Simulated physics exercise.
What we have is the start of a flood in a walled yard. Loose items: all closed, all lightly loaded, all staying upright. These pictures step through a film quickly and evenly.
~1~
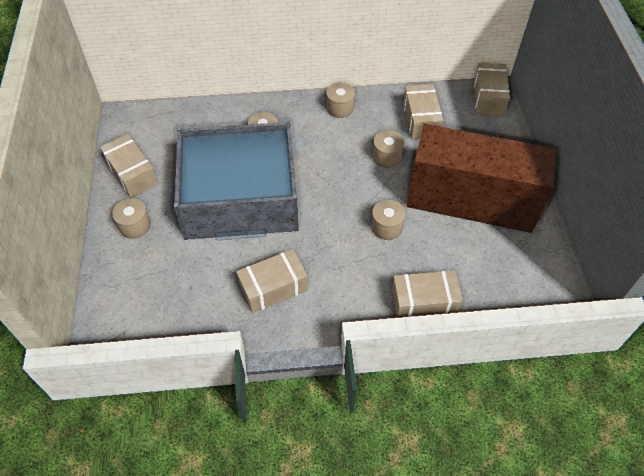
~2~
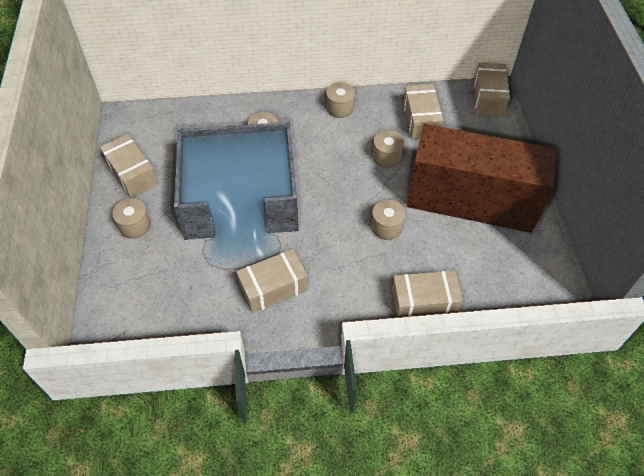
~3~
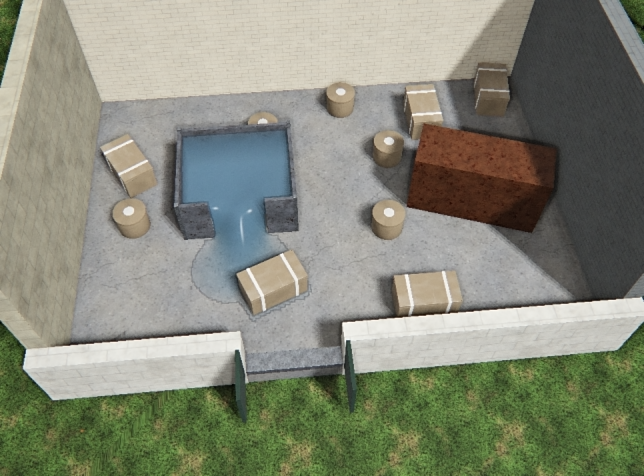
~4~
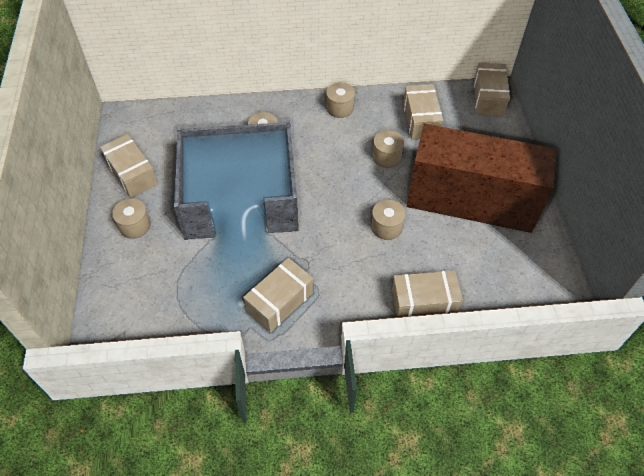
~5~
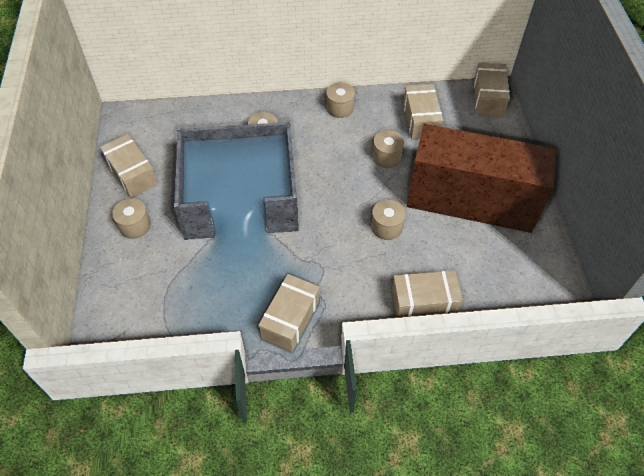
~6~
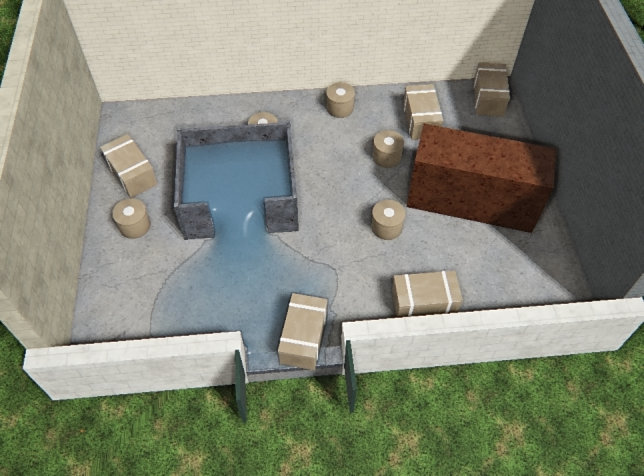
At first, a walled yard holds a full square tank of water, a large rusty block, and scattered boxes and round tubs, all still. Then the tank's front opens and water pours out, spreading over the floor, and the nearest box turns and slides toward the front gap while everything else stays put.
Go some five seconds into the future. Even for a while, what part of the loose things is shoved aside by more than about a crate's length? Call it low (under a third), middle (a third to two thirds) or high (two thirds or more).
Low.
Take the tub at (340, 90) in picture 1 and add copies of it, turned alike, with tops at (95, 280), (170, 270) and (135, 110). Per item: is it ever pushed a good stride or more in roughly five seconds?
Outcome per entry: Knocked aside / stays where it is / stays where it is.
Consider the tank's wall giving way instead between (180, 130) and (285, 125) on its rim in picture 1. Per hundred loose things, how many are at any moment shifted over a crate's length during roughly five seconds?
That should be close to 60 percent.
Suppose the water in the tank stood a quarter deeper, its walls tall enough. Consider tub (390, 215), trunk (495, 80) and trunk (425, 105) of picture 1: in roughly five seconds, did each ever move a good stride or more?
Respectively, never gets that far, never gets that far, never gets that far.
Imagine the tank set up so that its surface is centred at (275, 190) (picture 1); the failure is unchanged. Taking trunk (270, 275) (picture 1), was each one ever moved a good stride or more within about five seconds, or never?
Went the full distance.
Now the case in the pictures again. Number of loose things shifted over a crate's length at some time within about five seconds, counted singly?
My tally gives 1.
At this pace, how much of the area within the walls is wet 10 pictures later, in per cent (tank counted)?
Around 35 percent.
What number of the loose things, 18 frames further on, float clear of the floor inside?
Exactly 0.
A moment on, 1 of 10 are well off their spots; 0 afloat.
Next, 1 of 10 are well off their spots; 0 afloat.
Later, 1 of 10 are well off their spots; 0 afloat.
In the end, 1 of 10 are well off their spots, and 1 have been at some point; 1 afloat.
